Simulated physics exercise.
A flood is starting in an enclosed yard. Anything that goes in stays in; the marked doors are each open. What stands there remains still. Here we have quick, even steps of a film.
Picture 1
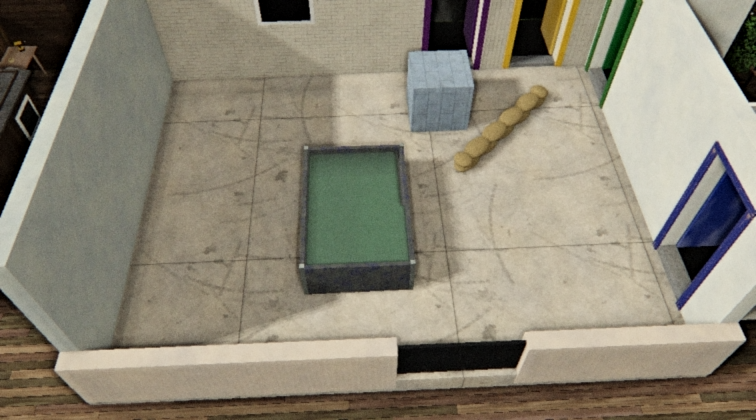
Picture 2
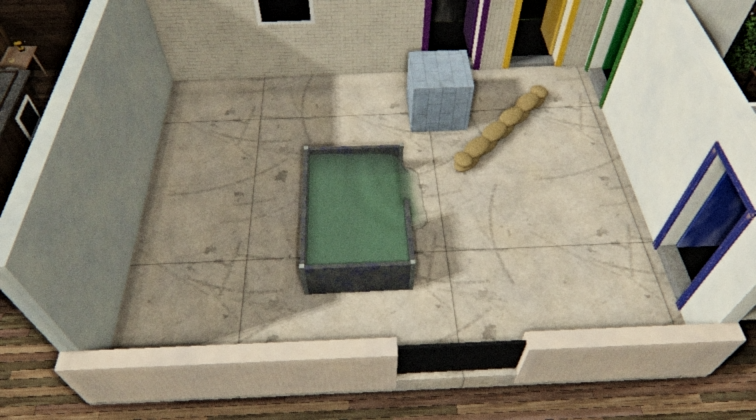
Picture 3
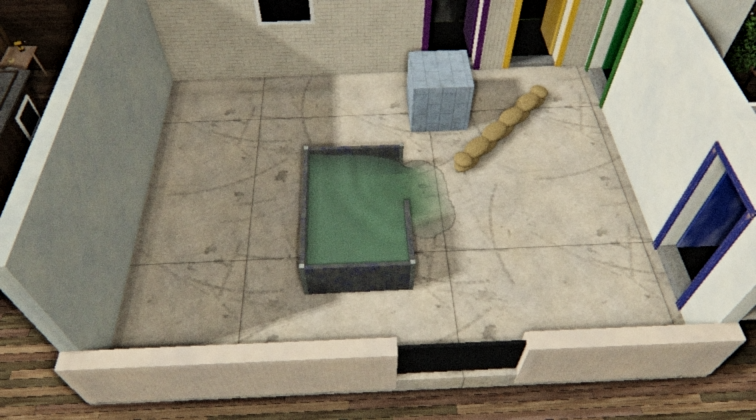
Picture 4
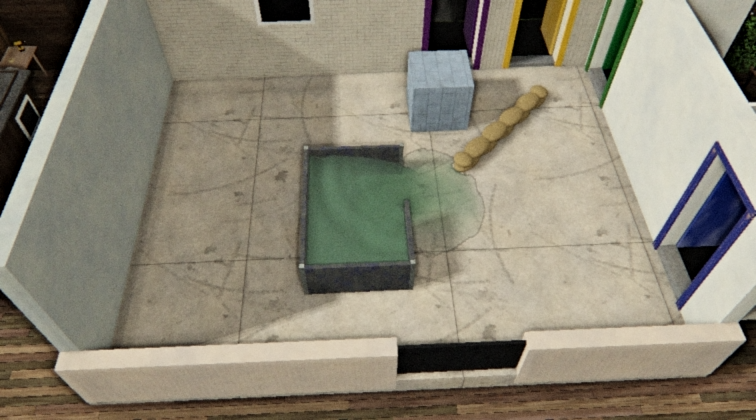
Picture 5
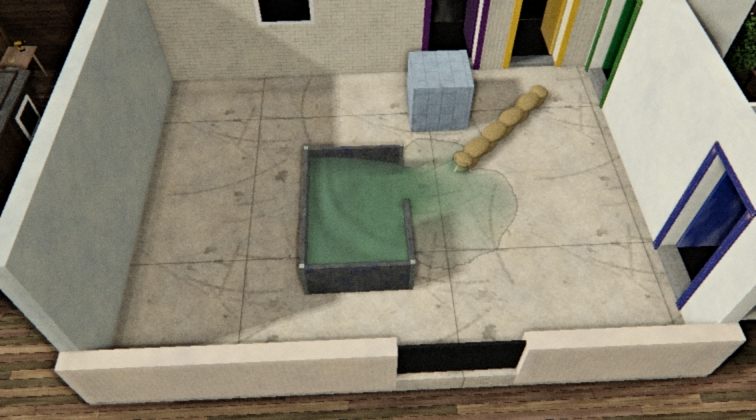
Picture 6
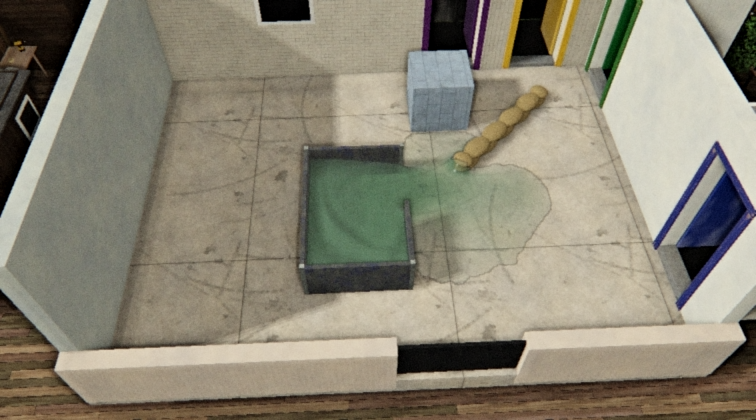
Enclosed yard with green water standing in a dark-walled tank, then pouring through a gap and spreading right across the floor.
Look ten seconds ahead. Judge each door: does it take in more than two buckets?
My call: The green door keeps it to two or fewer, the yellow door keeps it to two or fewer, the purple door keeps it to two or fewer, the blue door keeps it to two or fewer.
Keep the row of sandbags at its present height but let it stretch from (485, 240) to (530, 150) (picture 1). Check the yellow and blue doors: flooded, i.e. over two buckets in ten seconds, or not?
Note - yellow door breached, blue door not breached.
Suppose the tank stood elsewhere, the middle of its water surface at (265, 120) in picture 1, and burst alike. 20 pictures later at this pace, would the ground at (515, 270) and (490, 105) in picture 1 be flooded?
Hit, hit.
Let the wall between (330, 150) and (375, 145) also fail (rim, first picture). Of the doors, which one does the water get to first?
Answer: The door marked purple.
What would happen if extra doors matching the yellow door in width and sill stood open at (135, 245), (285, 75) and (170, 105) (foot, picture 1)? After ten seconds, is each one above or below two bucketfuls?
Each in turn, the new doors: Remains within bounds, remains within bounds, remains within bounds.
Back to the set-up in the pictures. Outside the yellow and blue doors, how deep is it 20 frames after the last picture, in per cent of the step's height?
Around 90 in a hundred for the first and 90 in a hundred for the second.
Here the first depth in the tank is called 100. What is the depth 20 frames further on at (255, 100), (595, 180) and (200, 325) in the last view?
At the three places, in the order asked: Around 0, 12 and 0 per cent.
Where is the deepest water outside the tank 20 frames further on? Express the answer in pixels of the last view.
Deepest point: Roughly (684, 349).
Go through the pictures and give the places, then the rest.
Still water in the water tank at (356, 205), in the first picture.
The front is at (408, 171), out from the gap at (401, 191), in the second picture.
The front is at (447, 222), out from the gap at (401, 192), in the third picture.
The front is at (479, 208), out from the gap at (401, 193), in the fourth picture.
Water pours out at (401, 193) and has run to (513, 204), in the fifth picture.
Water pours out at (401, 193) and has run to (545, 196), in the sixth picture.
A moment on, water covers 20 % of the floor; the green door not reached, the yellow door not reached, the purple door not reached, the blue door not reached.
Next, water covers 30 % of the floor; the green door not reached, the yellow door not reached, the purple door not reached, the blue door wet at the sill, nothing in.
Then, water covers 40 % of the floor; the green door wet at the sill, nothing in, the yellow door under two buckets in, the purple door wet at the sill, nothing in, the blue door under two buckets in.
Later, water covers 60 % of the floor; the green door wet at the sill, nothing in, the yellow door under two buckets in, the purple door wet at the sill, nothing in, the blue door under two buckets in.
In the end, water covers 85 % of the floor; the green door wet at the sill, nothing in, the yellow door under two buckets in, the purple door wet at the sill, nothing in, the blue door under two buckets in.
